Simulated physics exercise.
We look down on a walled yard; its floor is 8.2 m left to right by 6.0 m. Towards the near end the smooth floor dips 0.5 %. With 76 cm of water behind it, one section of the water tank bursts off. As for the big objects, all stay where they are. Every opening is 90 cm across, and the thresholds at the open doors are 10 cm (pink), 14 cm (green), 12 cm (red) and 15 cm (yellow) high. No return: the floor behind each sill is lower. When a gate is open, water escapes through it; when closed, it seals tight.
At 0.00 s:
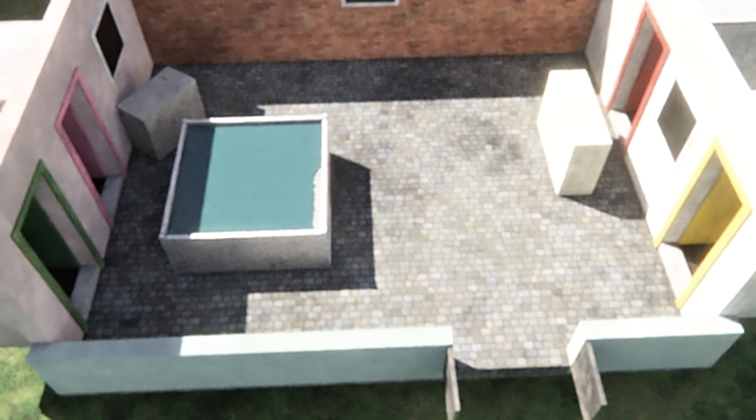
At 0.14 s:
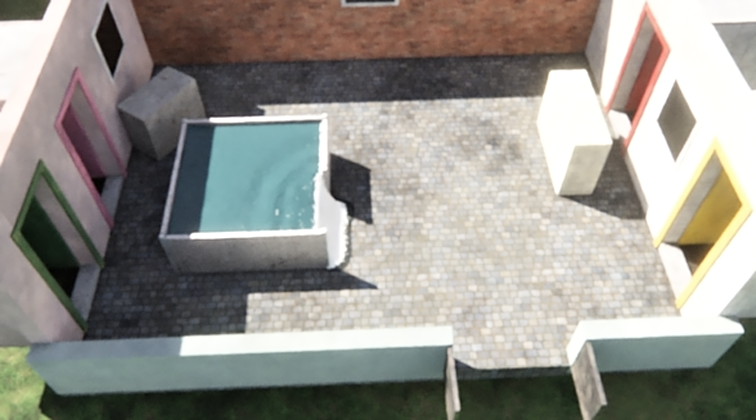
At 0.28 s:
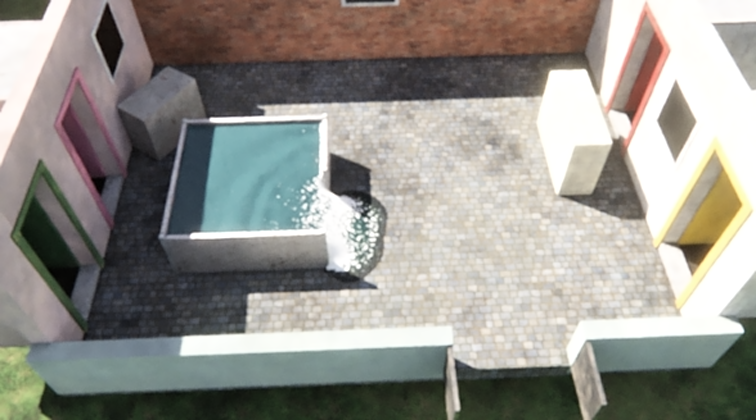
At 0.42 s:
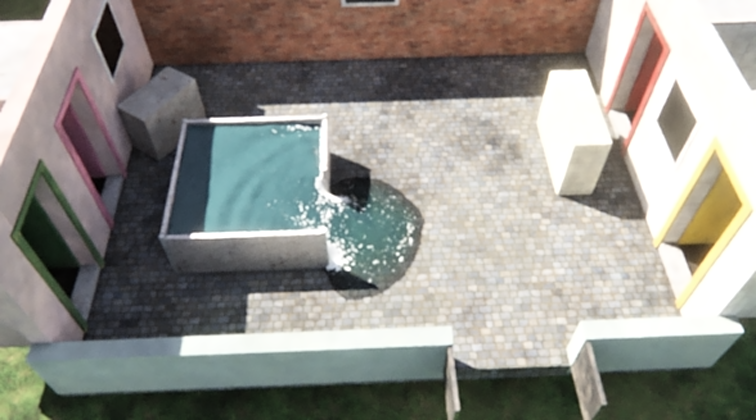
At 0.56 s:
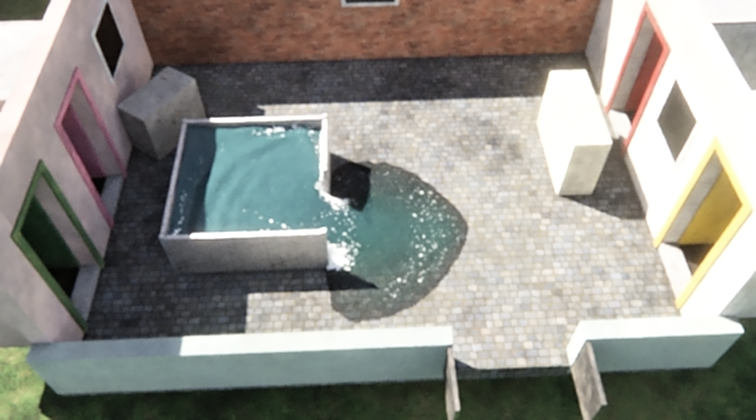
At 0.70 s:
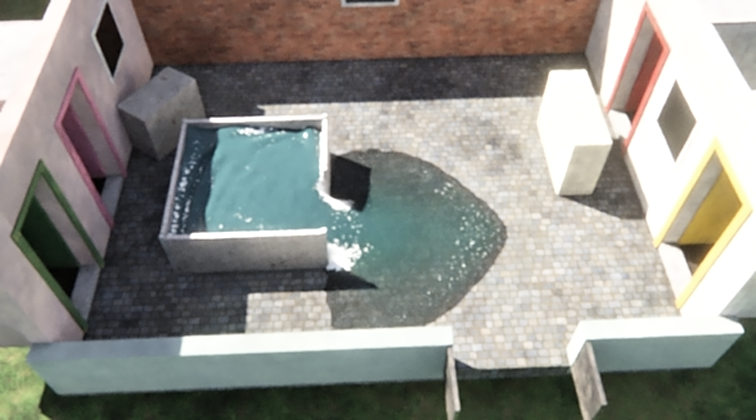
In a walled, paved yard with colourful doorways along both sides, a square tank stands at the left, full of still, blue-green water. Part of its right side gives way and water pours out, foaming onto the paving. The sheet spreads rightward into a wide, pointed pool while the tank's surface churns.
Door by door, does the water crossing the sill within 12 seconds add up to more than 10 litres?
Door by door: The pink door: No; the green door: No; the red door: No; the yellow door: Yes.
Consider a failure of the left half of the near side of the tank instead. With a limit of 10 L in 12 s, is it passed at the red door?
In that case, red door: Less than that.
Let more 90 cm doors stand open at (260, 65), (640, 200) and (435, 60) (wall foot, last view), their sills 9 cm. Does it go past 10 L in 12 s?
Check each in turn: The first fails, the second succeeds, the third fails.
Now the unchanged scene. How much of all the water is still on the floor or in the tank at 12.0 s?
I'd put it at some 70 percent still there.
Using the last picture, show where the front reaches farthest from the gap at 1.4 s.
I'd put it close to (661, 263).
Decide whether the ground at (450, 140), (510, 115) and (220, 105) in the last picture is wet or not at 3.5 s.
The first point is awash, the second is awash and the third is not yet hit.
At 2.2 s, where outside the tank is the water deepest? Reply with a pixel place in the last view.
Near (673, 331).
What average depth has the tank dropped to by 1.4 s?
The mean depth is around 53 cm.
After 1.4 s water covers 35 % of the floor and is deepest (40 cm) near (338, 244); pink door not reached, green door not reached, red door not reached, yellow door 4 cm at the sill, 0 L in.
After 2.2 s water covers 40 % of the floor and is deepest (42 cm) near (673, 331); pink door not reached, green door not reached, red door not reached, yellow door 24 cm at the sill, 6 L in.
After 3.5 s water covers 55 % of the floor and is deepest (26 cm) near (610, 346); pink door not reached, green door not reached, red door 4 cm at the sill, 0 L in, yellow door 25 cm at the sill, 68 L in.
After 7.0 s water covers 65 % of the floor and is deepest (16 cm) near (650, 344); pink door not reached, green door not reached, red door 6 cm at the sill, 0 L in, yellow door 12 cm at the sill, 90 L in.
After 12.0 s water covers 90 % of the floor and is deepest (10 cm) near (135, 138); pink door 3 cm at the sill, 0 L in, green door 2 cm at the sill, 0 L in, red door 7 cm at the sill, 0 L in, yellow door 7 cm at the sill, 90 L in.
